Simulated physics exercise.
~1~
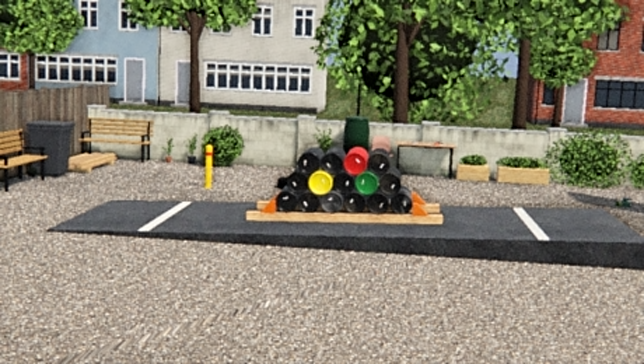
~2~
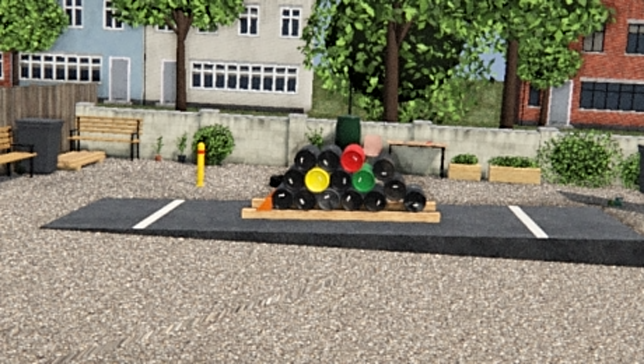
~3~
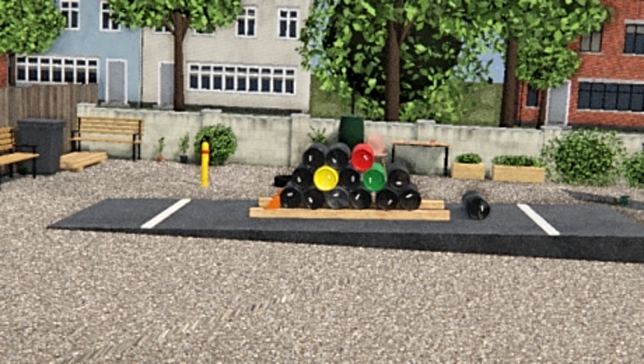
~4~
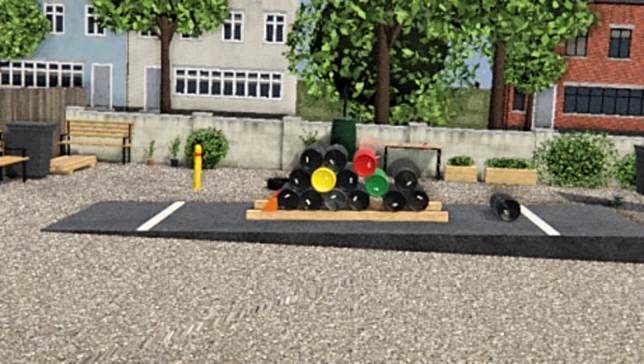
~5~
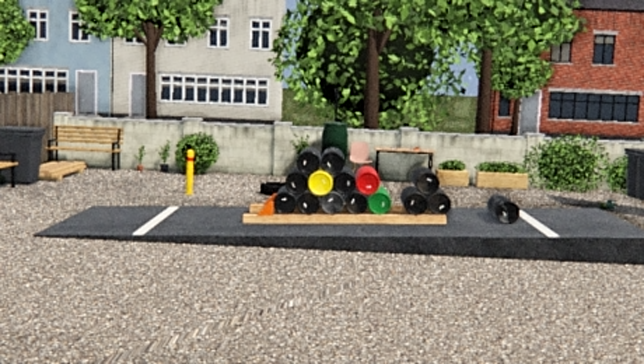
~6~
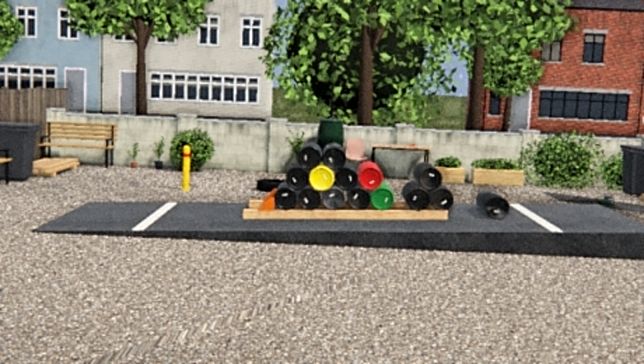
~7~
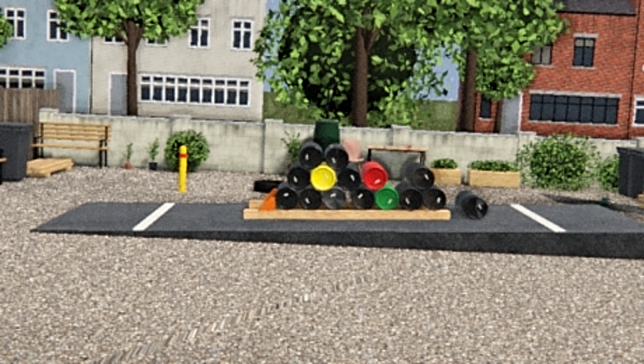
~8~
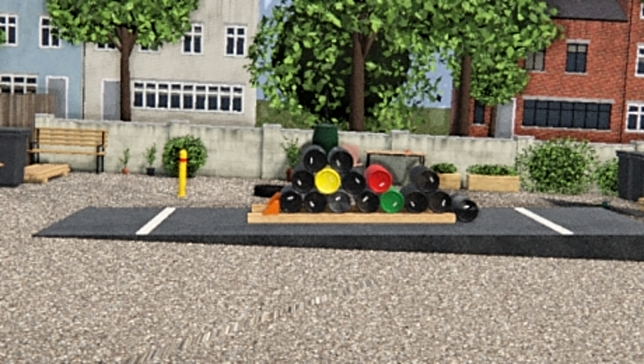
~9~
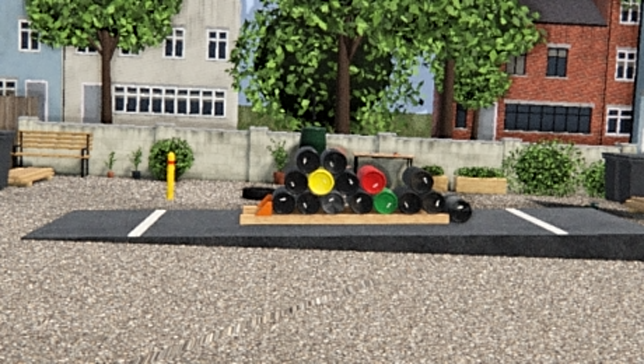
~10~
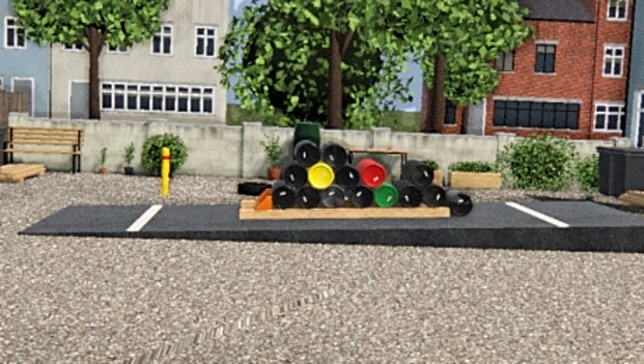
Stacked cylinders slumping on a paved pad as one black cylinder rolls right, then drifts back to rest against the pile's edge.
